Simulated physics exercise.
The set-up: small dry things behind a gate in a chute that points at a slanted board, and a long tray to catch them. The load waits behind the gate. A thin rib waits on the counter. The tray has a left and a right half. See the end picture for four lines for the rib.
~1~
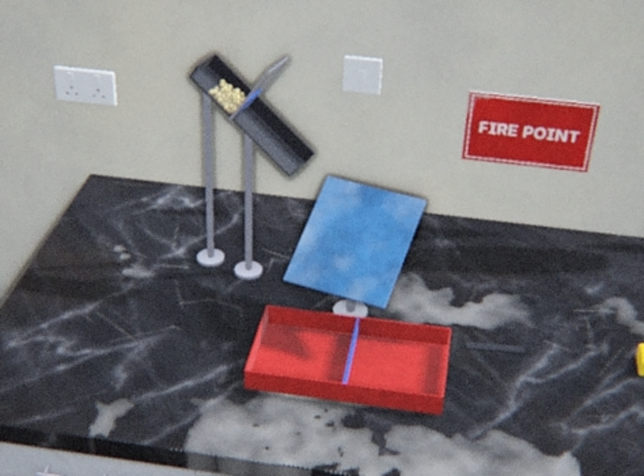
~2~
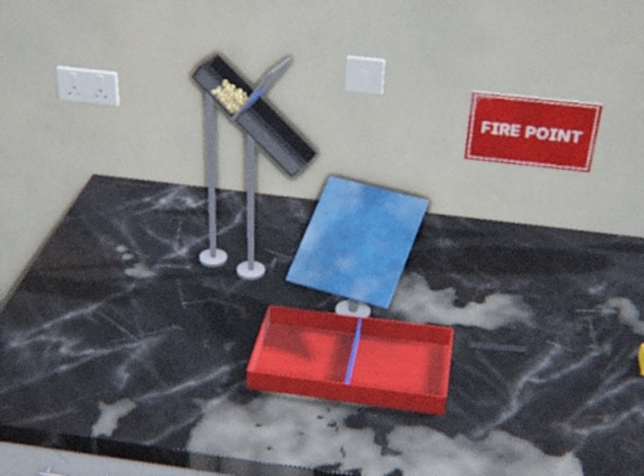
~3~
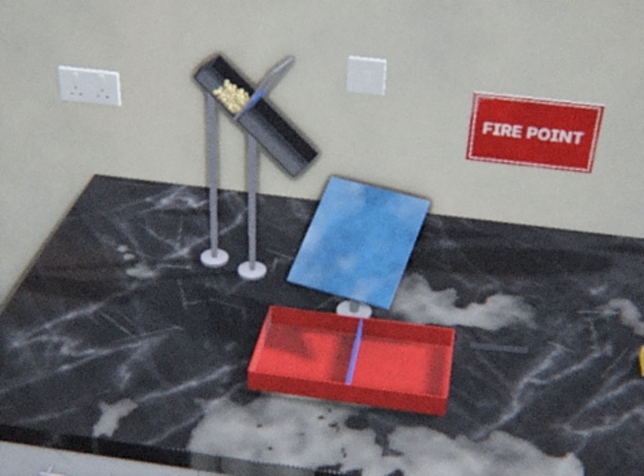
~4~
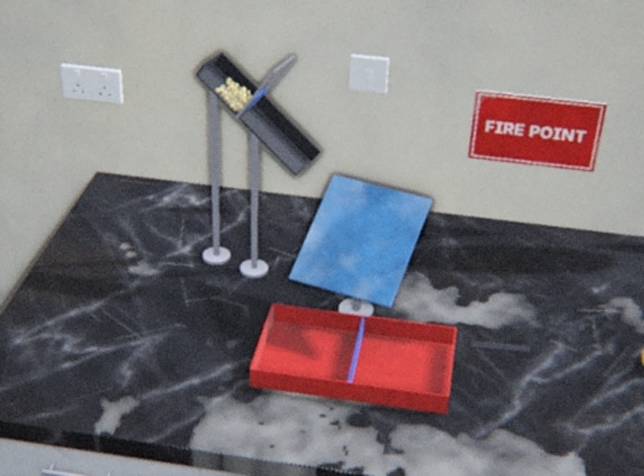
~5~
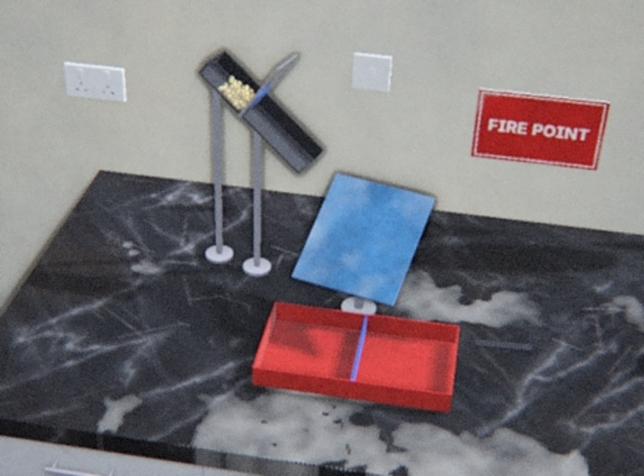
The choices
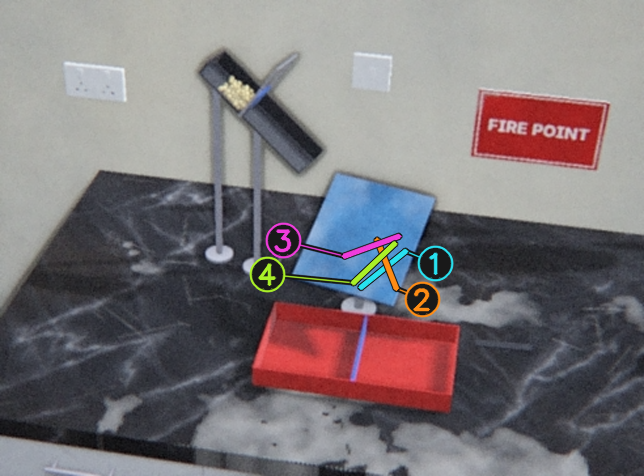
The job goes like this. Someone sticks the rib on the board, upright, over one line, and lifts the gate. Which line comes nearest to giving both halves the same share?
2 is best.
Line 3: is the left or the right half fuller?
More lands on the left.
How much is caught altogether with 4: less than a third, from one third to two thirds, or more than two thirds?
Line 4 gives more than two thirds.
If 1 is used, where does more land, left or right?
More lands on the left.
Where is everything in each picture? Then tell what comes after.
Load behind the gate (231, 99), soya beans; lip of the chute (298, 170), sloping gently, in the first frame.
Middle of the board (357, 240), tilted fairly steeply; middle of its low edge (335, 293); of its high edge (378, 188), in the second frame.
Front corners of the tray (249, 371) and (447, 398); front end of its middle wall (347, 384); gate still shut (256, 98), in the third frame.
Middle of the load (237, 97); lip (304, 169), in the fourth frame.
Middle of the load (240, 96); lip (307, 167), in the fifth frame.
On the marked copy, line 1 from (405, 251) to (360, 287); line 2 from (377, 240) to (396, 288); line 3 from (398, 236) to (344, 256); line 4 from (394, 243) to (353, 282).
For line 1, of what is caught, almost all in the left half, just a few in the right.
For line 2, of what is caught, roughly half in the left half, roughly half in the right.
For line 3, of what is caught, every piece in the left half, not one piece in the right.
For line 4, of what is caught, every piece in the left half, not one piece in the right.
